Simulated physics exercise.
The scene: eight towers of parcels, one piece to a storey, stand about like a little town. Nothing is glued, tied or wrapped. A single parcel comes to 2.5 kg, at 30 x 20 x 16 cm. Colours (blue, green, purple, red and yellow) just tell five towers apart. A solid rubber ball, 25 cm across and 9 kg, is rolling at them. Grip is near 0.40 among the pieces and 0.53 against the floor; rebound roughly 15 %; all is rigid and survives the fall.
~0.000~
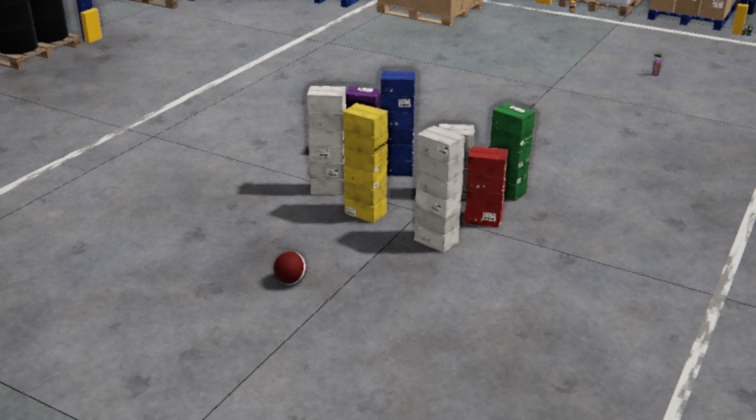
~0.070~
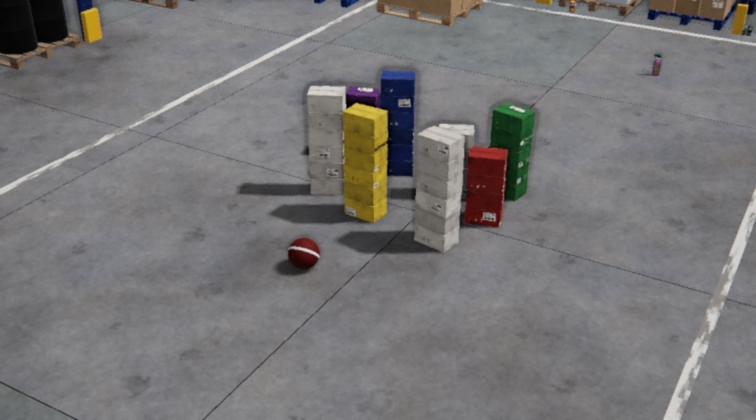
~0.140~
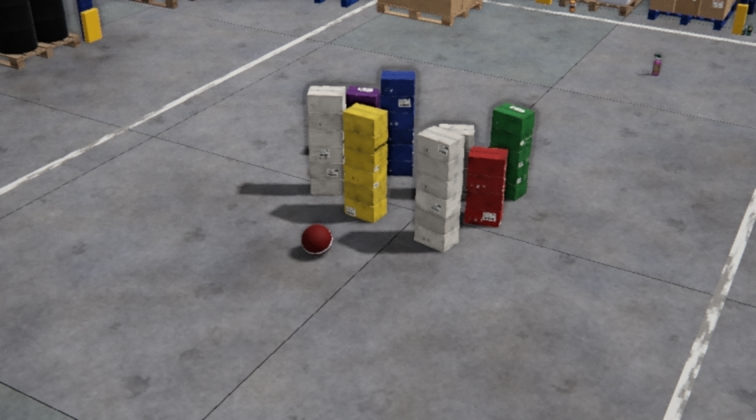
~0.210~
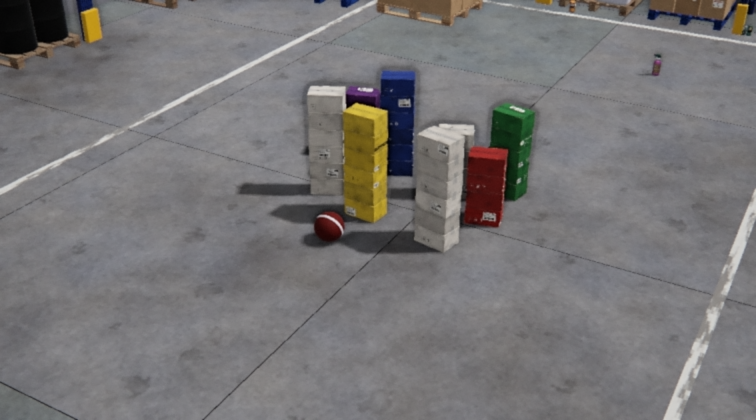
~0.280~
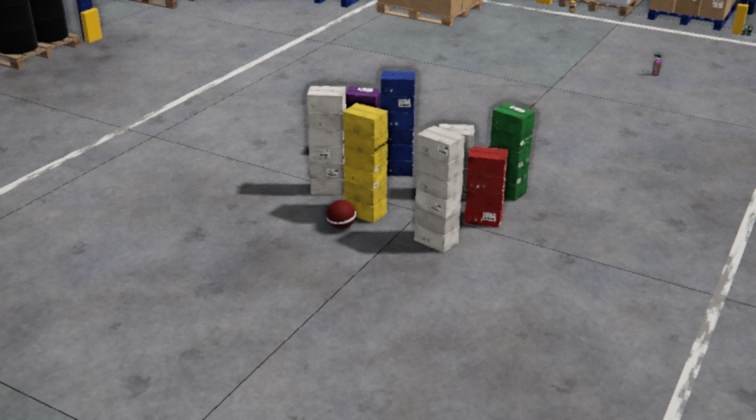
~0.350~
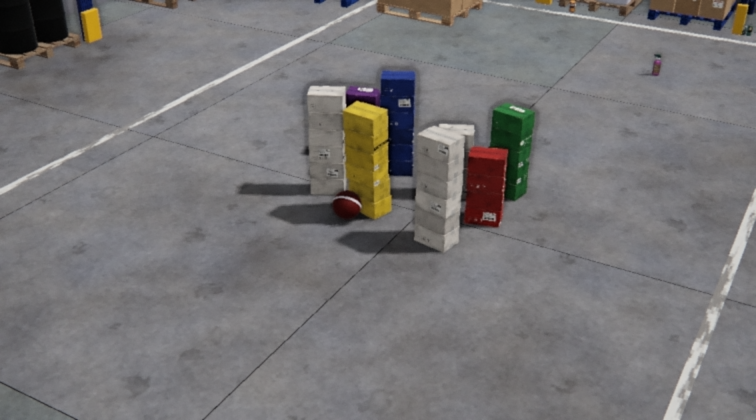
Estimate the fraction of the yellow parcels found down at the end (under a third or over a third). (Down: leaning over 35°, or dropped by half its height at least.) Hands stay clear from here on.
Upwards of a third of them.
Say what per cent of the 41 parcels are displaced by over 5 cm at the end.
15 per cent.
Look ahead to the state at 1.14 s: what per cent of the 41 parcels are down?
10 per cent by then.
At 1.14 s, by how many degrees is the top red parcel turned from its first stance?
Some 0°.
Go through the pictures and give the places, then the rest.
In the first picture (pixels give the middle of a visible side), ball (290, 268) 98 cm from contact, 3.2 m/s; top yellow parcel (358, 125); top red parcel (486, 167); none has stirred.
Ball (304, 254) 76 cm from contact, 3.2 m/s; top yellow parcel (358, 125), in the second picture.
Ball (317, 240) 54 cm from contact, 3.2 m/s; top yellow parcel (358, 125), in the third picture.
Ball (329, 227) 32 cm from contact, 3.2 m/s; top yellow parcel (358, 125), in the fourth picture.
Ball (341, 214) 9 cm from contact, 3.2 m/s; top yellow parcel (358, 125), in the fifth picture.
Ball (347, 205) after contact, 1.3 m/s; top yellow parcel (358, 124) 4° from how it stood; top blue parcel (398, 88); steepest lean 4°, the parcel at (359, 159); movement in 6 of them, in the sixth picture.
After 0.52 s, ball still moving; none of the 6 yellow parcels down (0 of 41 in all colours); top yellow parcel 15° from how it stood.
After 0.84 s, ball at rest; 4 of the 6 yellow parcels down (4 of 41 in all colours); top yellow parcel 48° from how it stood, 17 cm lower.
After 1.14 s, ball at rest; 4 of the 6 yellow parcels down (4 of 41 in all colours); top yellow parcel on its side.
In the end (2.2 s), ball at rest; 4 of the 6 yellow parcels down (4 of 41 in all colours); top yellow parcel on its side; top green parcel unmoved. That is 67 per cent. From the last view, middles, top yellow parcel near (290, 206), top green parcel near (513, 119).
